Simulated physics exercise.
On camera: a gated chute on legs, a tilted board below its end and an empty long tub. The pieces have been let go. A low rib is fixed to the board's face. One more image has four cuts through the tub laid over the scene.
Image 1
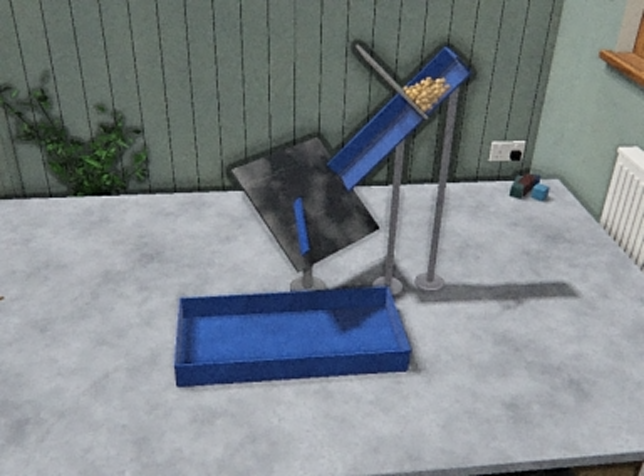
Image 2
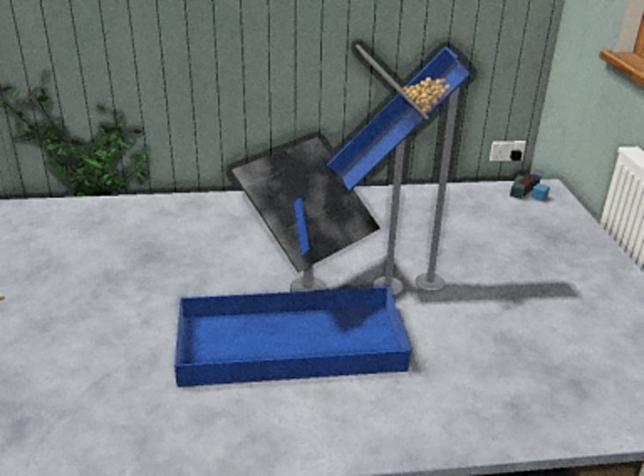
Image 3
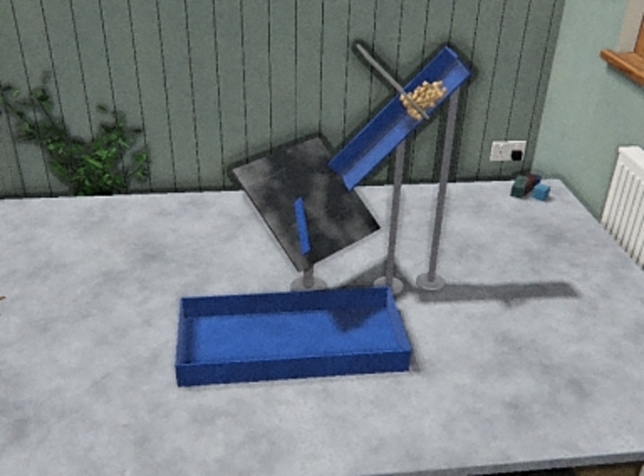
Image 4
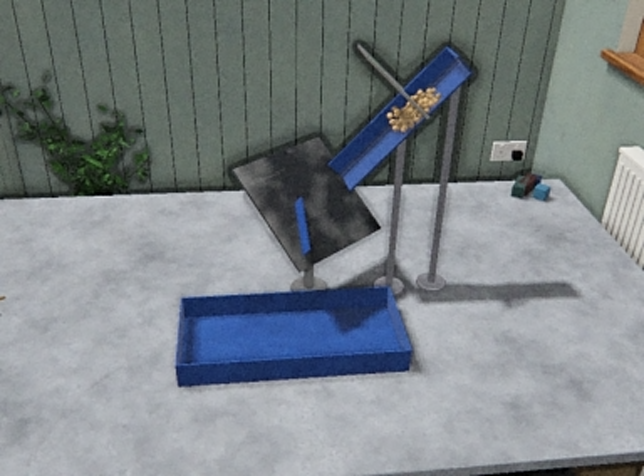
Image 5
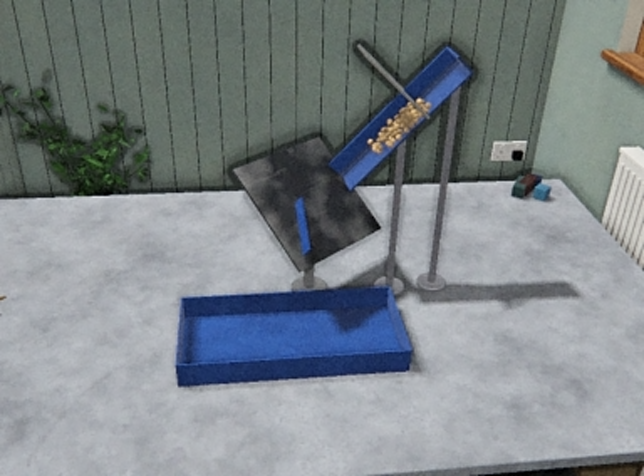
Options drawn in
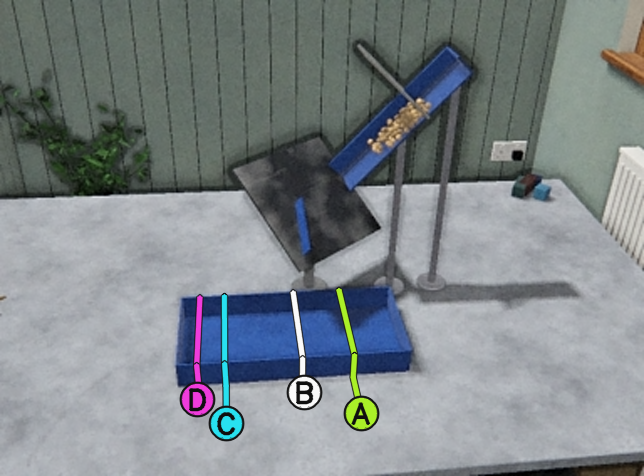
At the start, a heap of small, round tan pieces sits behind the gate near the top of a sloping blue chute, above a tilted dark board and an empty blue tub. The pieces then slide down past the gate and stretch into a longer trail, their front reaching about halfway to the lip.
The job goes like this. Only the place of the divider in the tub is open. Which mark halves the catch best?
Take A.
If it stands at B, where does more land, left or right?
More lands on the right.
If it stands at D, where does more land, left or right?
Right.
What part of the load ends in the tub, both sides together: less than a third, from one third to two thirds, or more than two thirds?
More than two thirds.
On the marked copy, line A crosses the front rim at (354, 354); line B crosses the front rim at (302, 357); line C crosses the front rim at (224, 362); line D crosses the front rim at (196, 364).
With A, of what is caught, roughly half on the left of the divider, roughly half on the right.
With B, of what is caught, just a few on the left of the divider, almost all on the right.
With C, of what is caught, not one piece on the left of the divider, every piece on the right.
With D, of what is caught, not one piece on the left of the divider, every piece on the right.
